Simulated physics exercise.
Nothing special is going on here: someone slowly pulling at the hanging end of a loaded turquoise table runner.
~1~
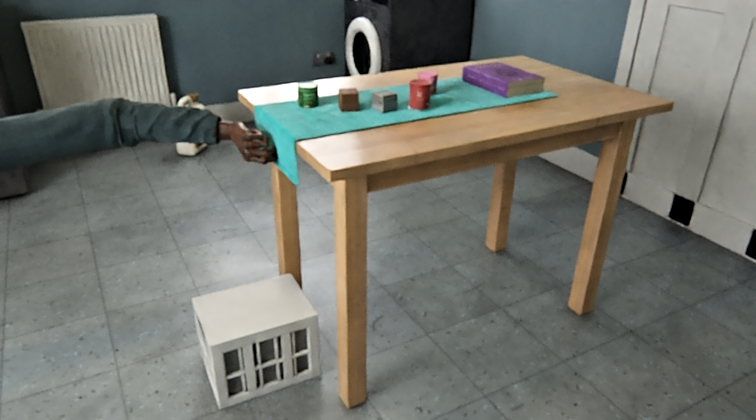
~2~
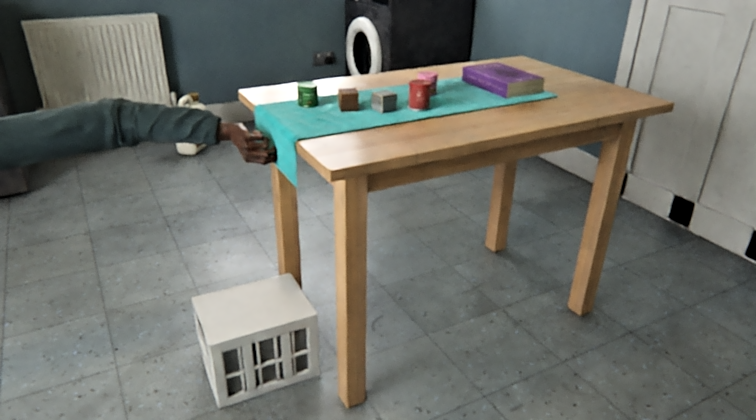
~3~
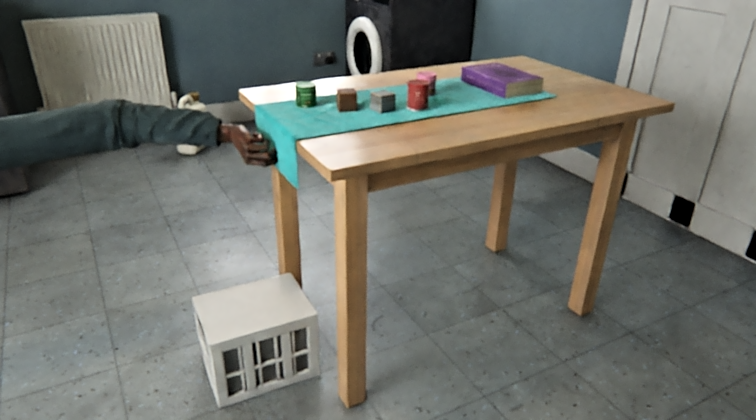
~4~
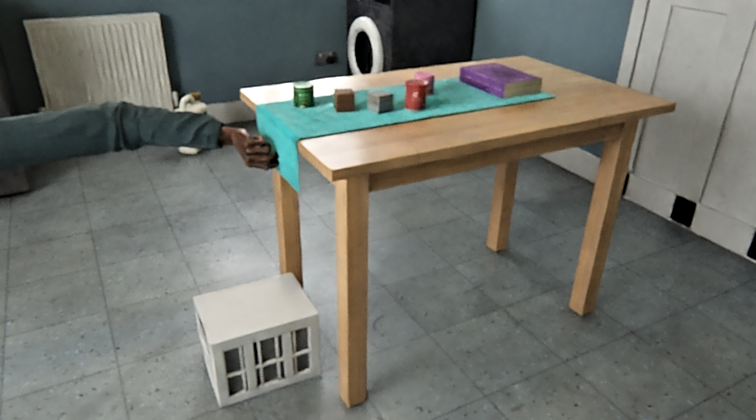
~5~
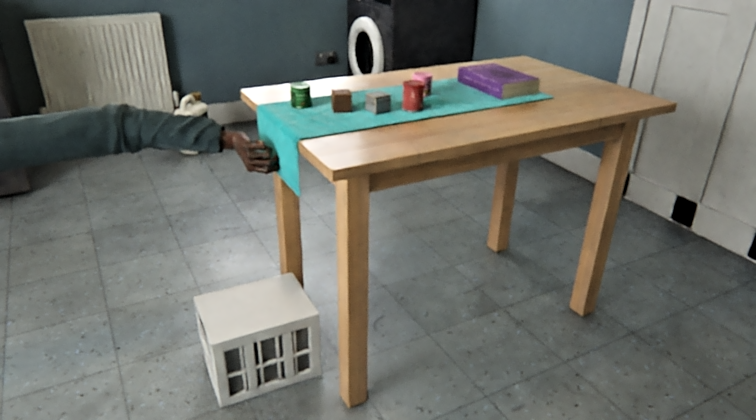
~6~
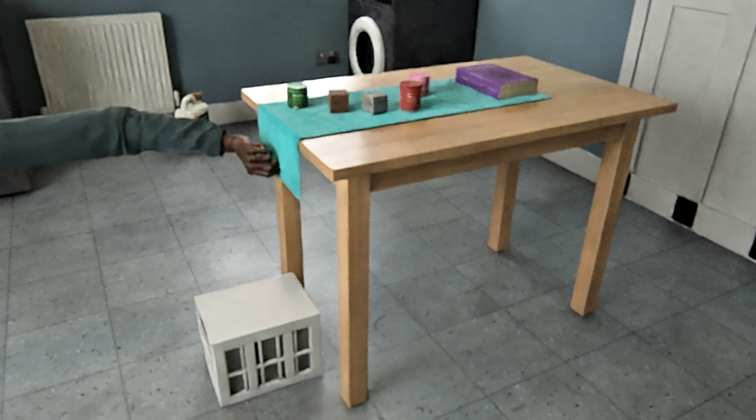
In a room with a grey tiled floor, a hand reaches in from the left and grips the hanging end of a turquoise runner on a wooden table. It draws the cloth slowly down, and the green pot, two cubes, red can, pink pot and purple book shift slightly left with it.
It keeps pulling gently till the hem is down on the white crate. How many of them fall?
The tally of things that come off will be four.
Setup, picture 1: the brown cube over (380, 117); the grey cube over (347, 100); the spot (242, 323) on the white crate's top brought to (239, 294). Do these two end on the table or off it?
Brown cube is gone, grey cube is gone.
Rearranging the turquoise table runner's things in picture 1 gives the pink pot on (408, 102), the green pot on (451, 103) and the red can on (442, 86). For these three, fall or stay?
Here's how it goes: The pink pot leaves the top, the green pot remains in place and the red can remains in place.
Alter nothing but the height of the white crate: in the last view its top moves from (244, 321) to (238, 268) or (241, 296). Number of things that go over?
Totals 2, 3.
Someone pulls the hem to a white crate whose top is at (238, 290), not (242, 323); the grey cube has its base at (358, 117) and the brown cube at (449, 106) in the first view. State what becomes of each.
Result: Grey cube gone, brown cube still there.
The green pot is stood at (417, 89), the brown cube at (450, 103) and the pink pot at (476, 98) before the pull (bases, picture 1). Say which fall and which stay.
In the end the green pot is still on top, the brown cube is still on top, and the pink pot is still on top.
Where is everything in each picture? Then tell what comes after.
In the first frame, hem (298, 187); green pot (308, 85); brown cube (349, 90); grey cube (385, 93); red can (420, 82); pink pot (428, 73); top of the crate (242, 323).
In the second frame, hem (296, 188); green pot (307, 84).
In the third frame, hem (298, 190); brown cube (346, 90).
In the fourth frame, hem (299, 193); grey cube (381, 93); top of the crate (243, 321).
In the fifth frame, hem (300, 197); red can (414, 83).
In the sixth frame, hem (300, 201); green pot (297, 85); brown cube (338, 91); grey cube (375, 94); red can (411, 83); pink pot (420, 74).
Soon after, hem near (281, 221); green pot gone.
Then, hem near (282, 266); green pot, brown cube and grey cube gone.
Further on, hem on the crate; green pot, brown cube, grey cube and red can gone.
At rest, hem on the crate; green pot, brown cube, grey cube and red can gone. The answer is four.
